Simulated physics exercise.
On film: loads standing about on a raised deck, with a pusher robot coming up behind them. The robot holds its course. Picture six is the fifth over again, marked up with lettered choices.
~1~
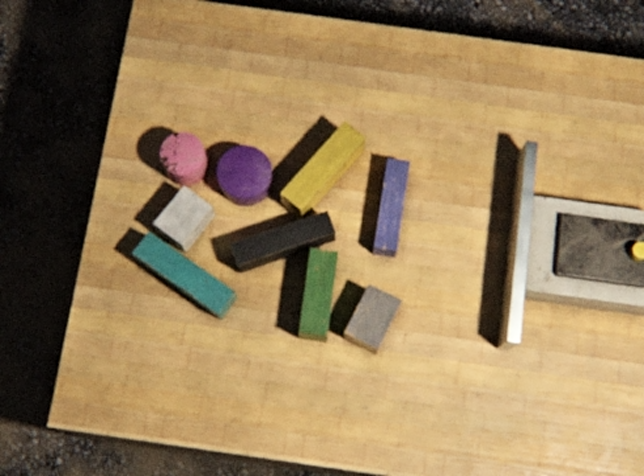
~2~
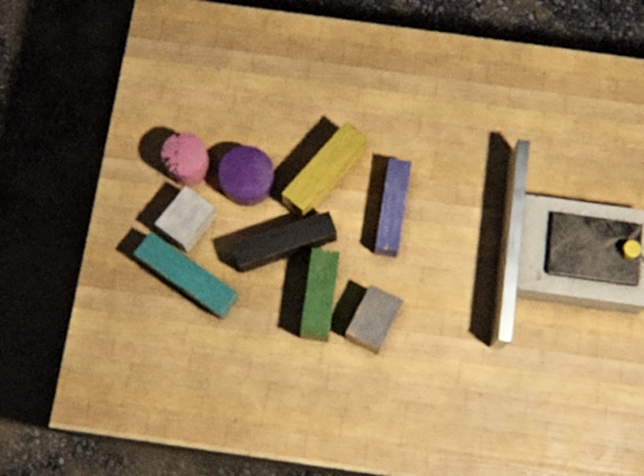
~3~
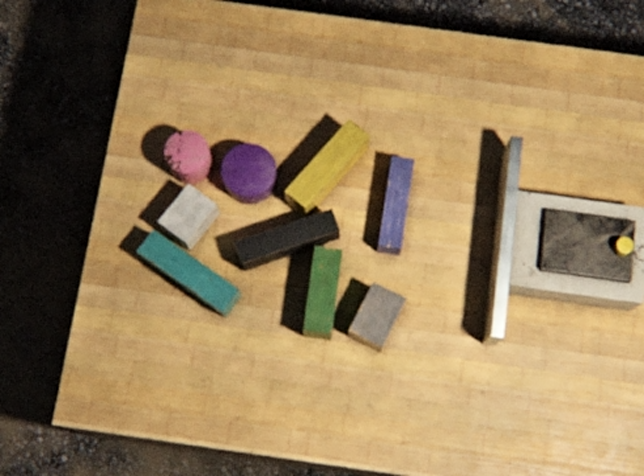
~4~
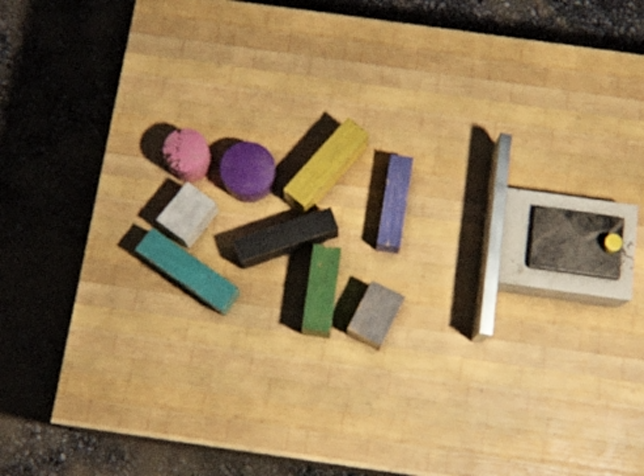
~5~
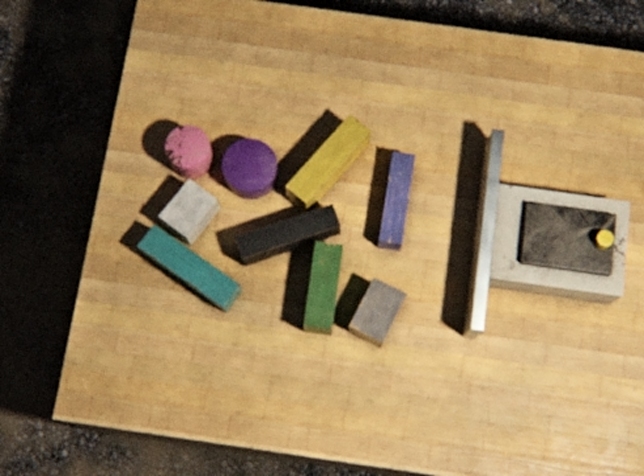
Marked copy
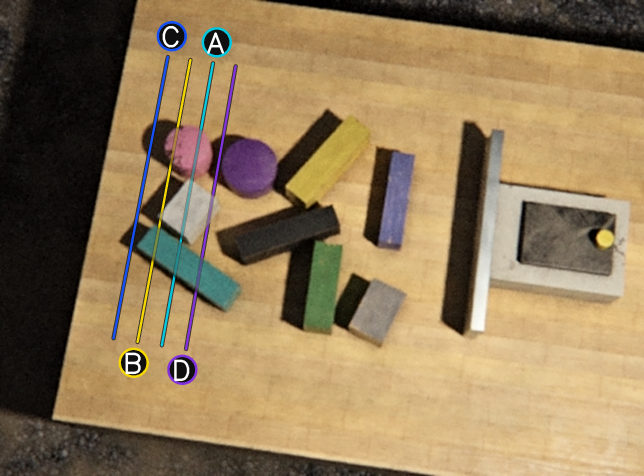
A gray machine with a wide flat blade slid slowly left a short way across the wooden surface, toward a scattered group of colored blocks and two round pieces, which all stayed put.
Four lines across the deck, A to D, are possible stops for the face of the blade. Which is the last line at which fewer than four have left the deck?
No farther than A.
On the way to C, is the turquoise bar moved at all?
Yes.
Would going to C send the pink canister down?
Yes.
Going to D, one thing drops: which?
The pink canister.
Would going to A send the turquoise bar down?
Yes.
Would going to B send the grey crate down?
No.
On the copy, A at (188, 199); B at (165, 196); C at (142, 193); D at (212, 203).
On A. First, robot (451, 222); grey crate (339, 309); green bar (309, 287).
Then, robot (343, 207); pink canister (149, 143); turquoise bar (140, 261).
Finally, robot (260, 195); pink canister over the edge; turquoise bar over the edge; three fallen.
By contrast, B drops five; C drops six; D is within the limit but short.
